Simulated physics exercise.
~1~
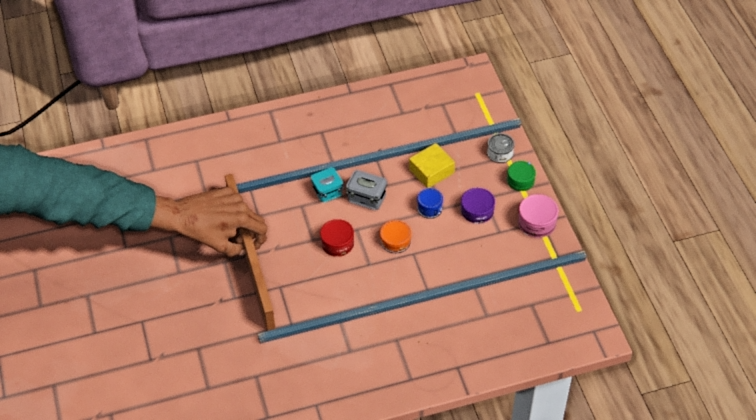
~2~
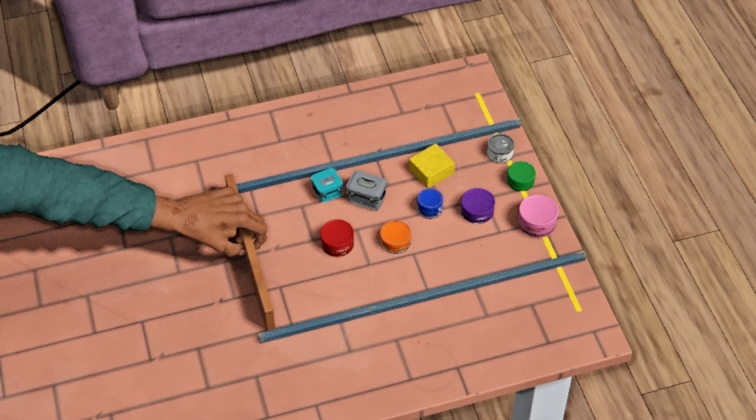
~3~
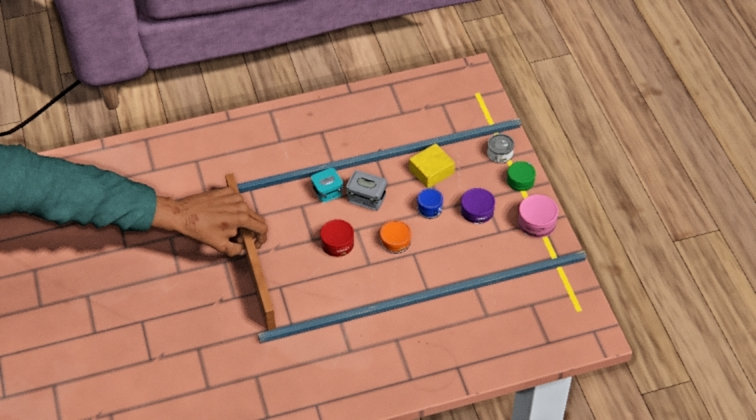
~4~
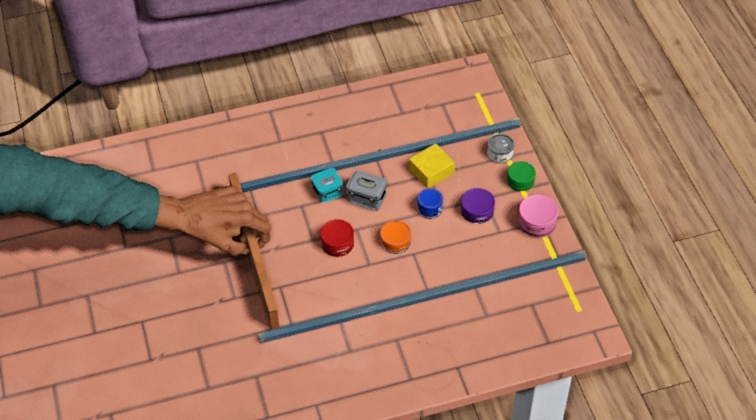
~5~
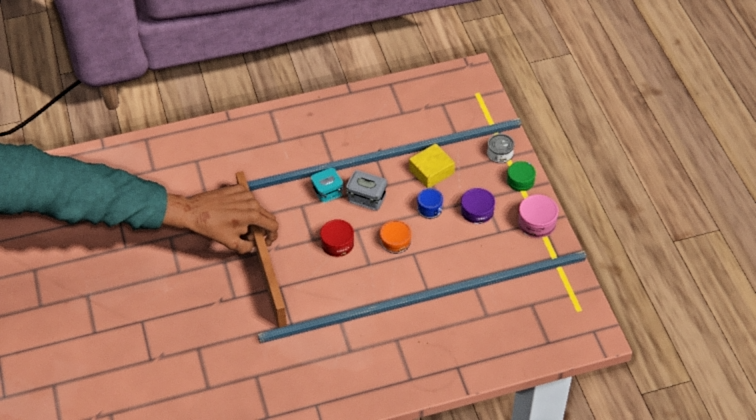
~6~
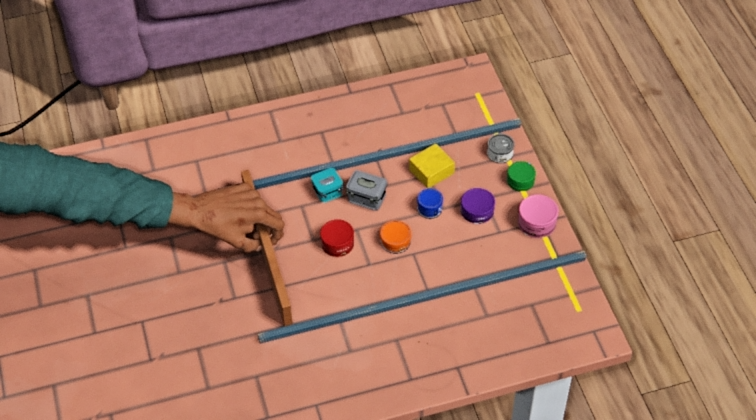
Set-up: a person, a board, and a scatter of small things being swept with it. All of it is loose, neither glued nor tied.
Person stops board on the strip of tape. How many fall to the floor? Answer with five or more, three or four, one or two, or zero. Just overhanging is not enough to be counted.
The count that falls is five or more.
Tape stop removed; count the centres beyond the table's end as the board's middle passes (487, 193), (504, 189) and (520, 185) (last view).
It comes out as 1, then 2, then 6.
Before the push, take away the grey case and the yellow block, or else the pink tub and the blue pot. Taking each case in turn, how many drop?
The first count is 4 and the second is 4.
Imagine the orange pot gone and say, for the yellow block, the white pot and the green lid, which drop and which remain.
Yellow block: Over the edge; white pot: Over the edge; green lid: Over the edge.
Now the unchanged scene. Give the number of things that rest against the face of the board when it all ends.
Contact count: 4.
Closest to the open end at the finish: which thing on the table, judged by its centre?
The one you want is the grey case.
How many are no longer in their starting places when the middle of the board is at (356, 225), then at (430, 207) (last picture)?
Tally: First 4; then 7.
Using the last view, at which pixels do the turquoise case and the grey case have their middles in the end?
Turquoise case at about (515, 140), grey case at about (534, 159).
Early on, none off yet; green lid at rest near (521, 177); pink tub at rest near (538, 217); white pot at rest near (501, 149).
Finally, the number that fall off is five or more; lost, blue pot, yellow block, purple tub, white pot, pink tub and green lid.
